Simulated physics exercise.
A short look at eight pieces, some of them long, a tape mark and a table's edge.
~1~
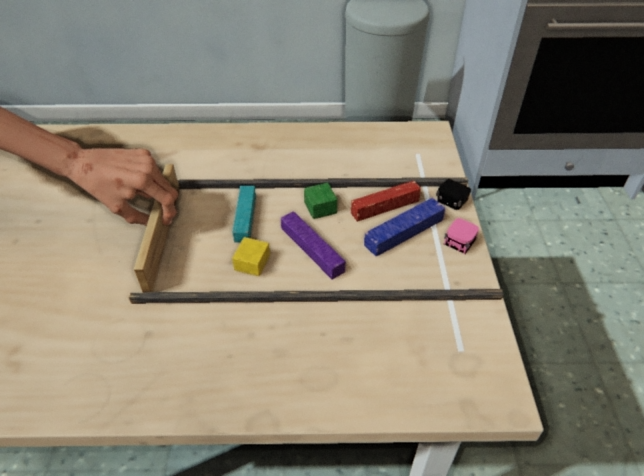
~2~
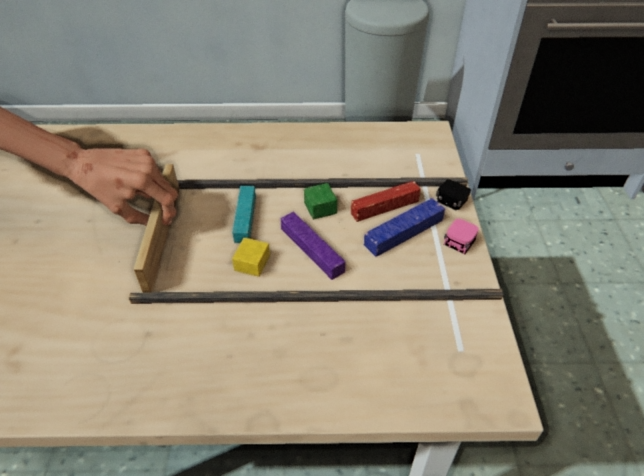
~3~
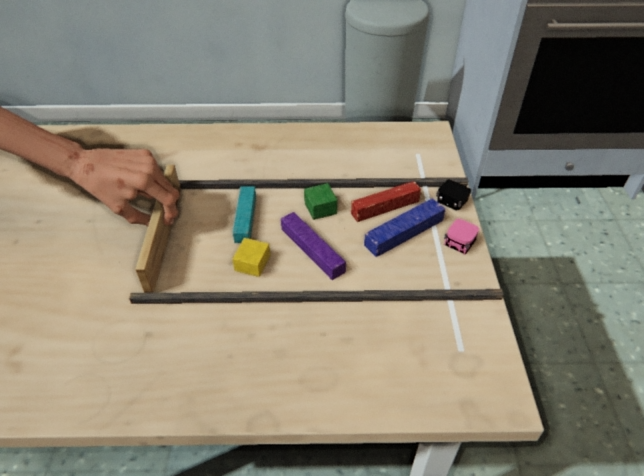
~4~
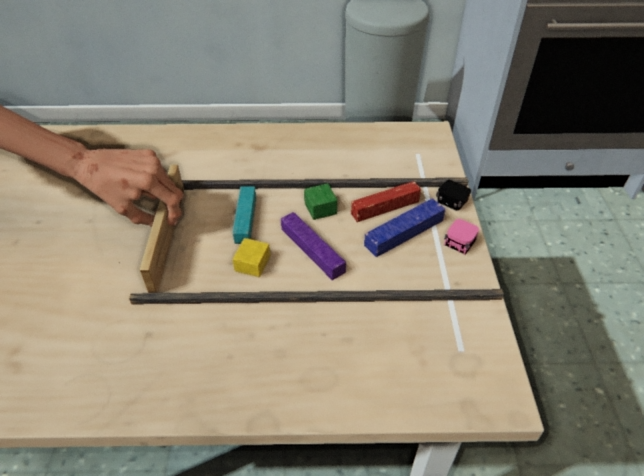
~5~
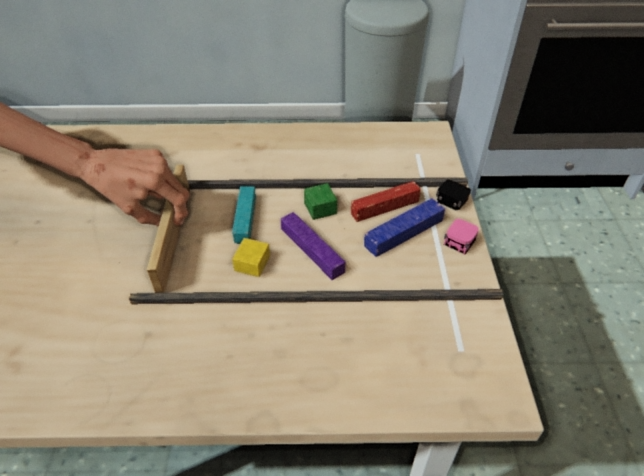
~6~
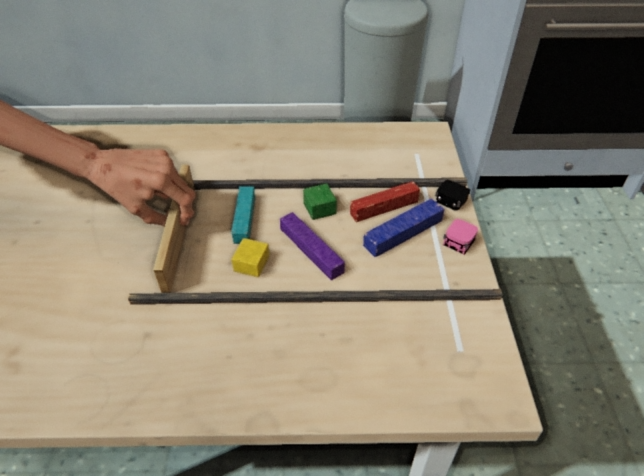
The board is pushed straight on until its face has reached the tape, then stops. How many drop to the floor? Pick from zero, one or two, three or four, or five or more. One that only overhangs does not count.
Outcome: The number that fall off is three or four.
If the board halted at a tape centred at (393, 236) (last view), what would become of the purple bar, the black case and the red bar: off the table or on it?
The purple bar stays on, the black case is lost, the red bar survives.
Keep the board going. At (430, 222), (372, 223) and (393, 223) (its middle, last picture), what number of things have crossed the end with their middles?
Past the end: 4, 1 and 1.
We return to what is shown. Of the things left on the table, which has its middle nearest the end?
That is the purple bar.
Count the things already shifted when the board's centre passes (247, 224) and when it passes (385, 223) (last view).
2 and 8.
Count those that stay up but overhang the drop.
That would be 0.
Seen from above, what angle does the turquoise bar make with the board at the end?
Some 0 degrees.
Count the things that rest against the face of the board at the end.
It touches 2.
Soon after, none off yet; black case at rest near (452, 196); pink case at rest near (460, 237); blue bar at rest near (404, 227).
After that, none off yet; black case at rest near (452, 196); pink case at rest near (460, 237); blue bar moving near (410, 226).
And then, one off so far; black case on its way down near (474, 317); pink case displaced about its own width near (478, 240); blue bar displaced about its own width near (465, 219).
In the end, the number that fall off is three or four; gone, red bar, blue bar, pink case and black case.
